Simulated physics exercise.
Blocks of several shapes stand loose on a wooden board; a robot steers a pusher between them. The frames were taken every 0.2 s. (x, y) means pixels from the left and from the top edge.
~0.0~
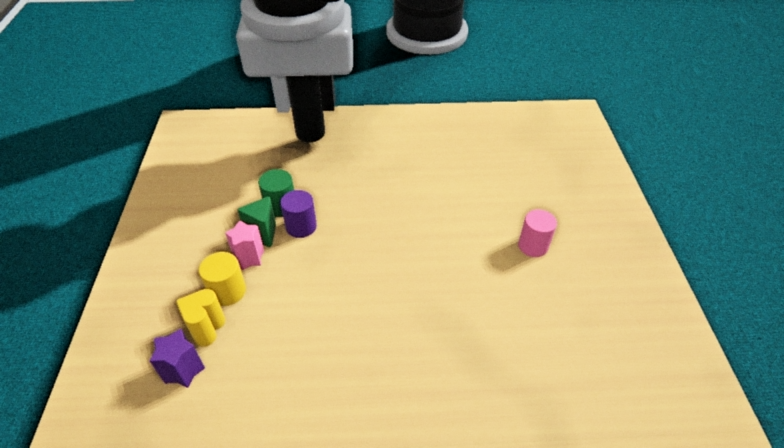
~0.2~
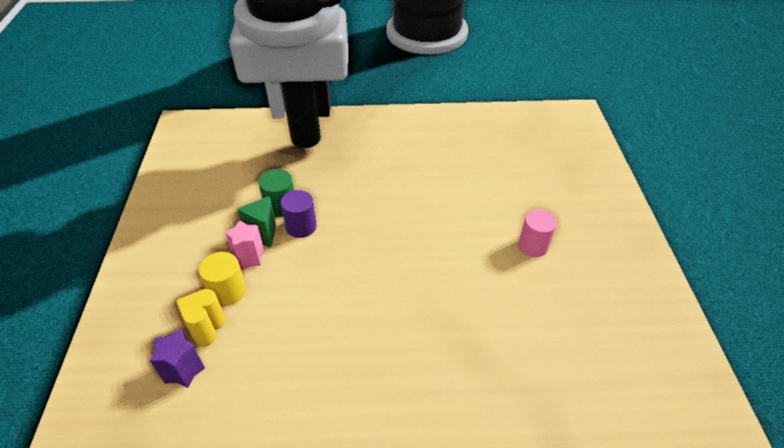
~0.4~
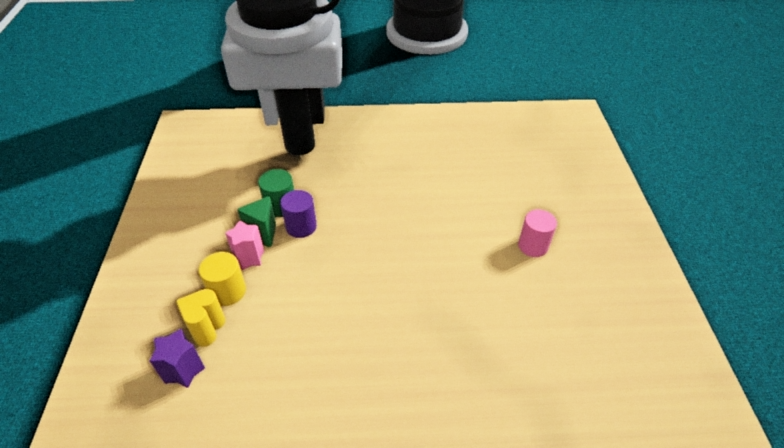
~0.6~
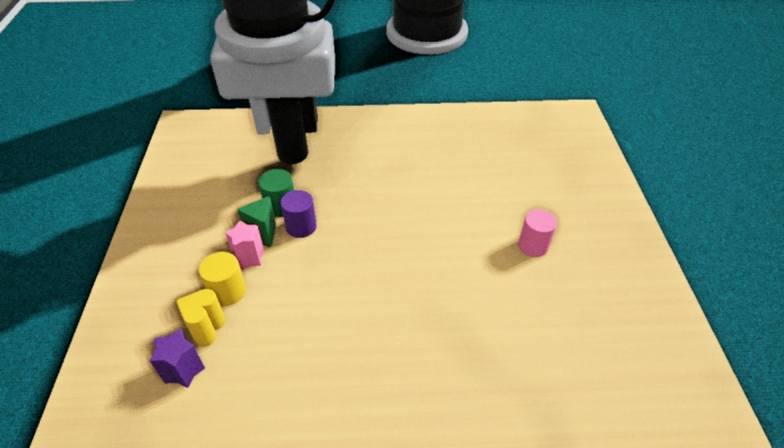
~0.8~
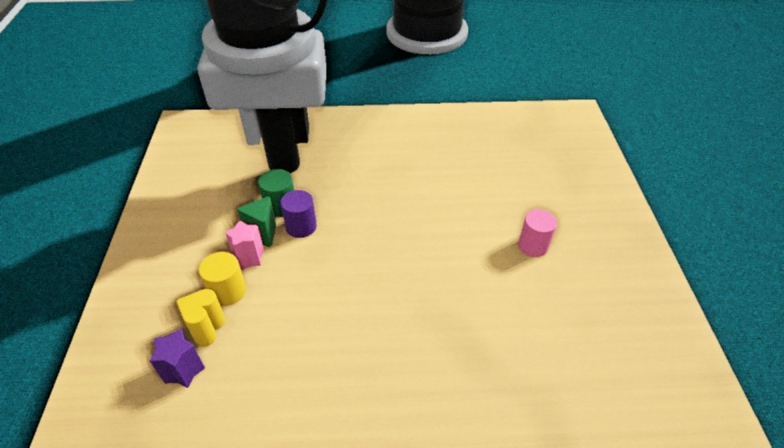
A robot's black pusher slid a short way down and to the left, drawing close to the green round block, while the line of colorful blocks and the lone pink one stayed still.
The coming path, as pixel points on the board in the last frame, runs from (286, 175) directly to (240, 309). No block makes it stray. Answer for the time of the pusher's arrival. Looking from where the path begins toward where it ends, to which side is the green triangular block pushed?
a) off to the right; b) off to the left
b.
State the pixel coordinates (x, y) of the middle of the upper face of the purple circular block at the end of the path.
Final place: (313, 213).
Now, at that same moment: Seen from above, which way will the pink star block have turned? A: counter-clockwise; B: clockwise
B (clockwise)
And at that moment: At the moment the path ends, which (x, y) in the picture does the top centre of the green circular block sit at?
Most likely (285, 244).
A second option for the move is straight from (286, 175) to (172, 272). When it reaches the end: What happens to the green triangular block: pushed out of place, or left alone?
It is moved off its spot.
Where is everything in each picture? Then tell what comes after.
Tip of the pusher (311, 134), middles of tops, yellow circular block (218, 266), pink star block (242, 233), green triangular block (257, 209), green circular block (275, 180), purple circular block (297, 201), in the first picture.
Pusher (306, 140), nothing pushed, in the second picture.
Pusher (300, 147), nothing pushed, in the third picture.
Pusher (293, 156), nothing pushed, in the fourth picture.
Pusher (285, 166), yellow circular block (218, 266), pink star block (242, 233), green triangular block (257, 209), green circular block (275, 180), purple circular block (297, 201), in the fifth picture.
What follows on the original path. One third of the way, pusher (272, 205); pink star block (232, 241), turned 55° clockwise; green triangular block (260, 232), turned 50° clockwise; green circular block (276, 212); purple circular block (311, 212).
Two thirds of the way, pusher (256, 249); yellow circular block (202, 280); pink star block (222, 252), turned 80° clockwise; green triangular block (257, 262), turned 75° clockwise; green circular block (285, 242); purple circular block (313, 213).
At the end, pusher (236, 300); yellow circular block (182, 287); pink star block (206, 261), turned 160° clockwise; green triangular block (260, 296), turned 25° anticlockwise; green circular block (285, 244); purple circular block (313, 213).
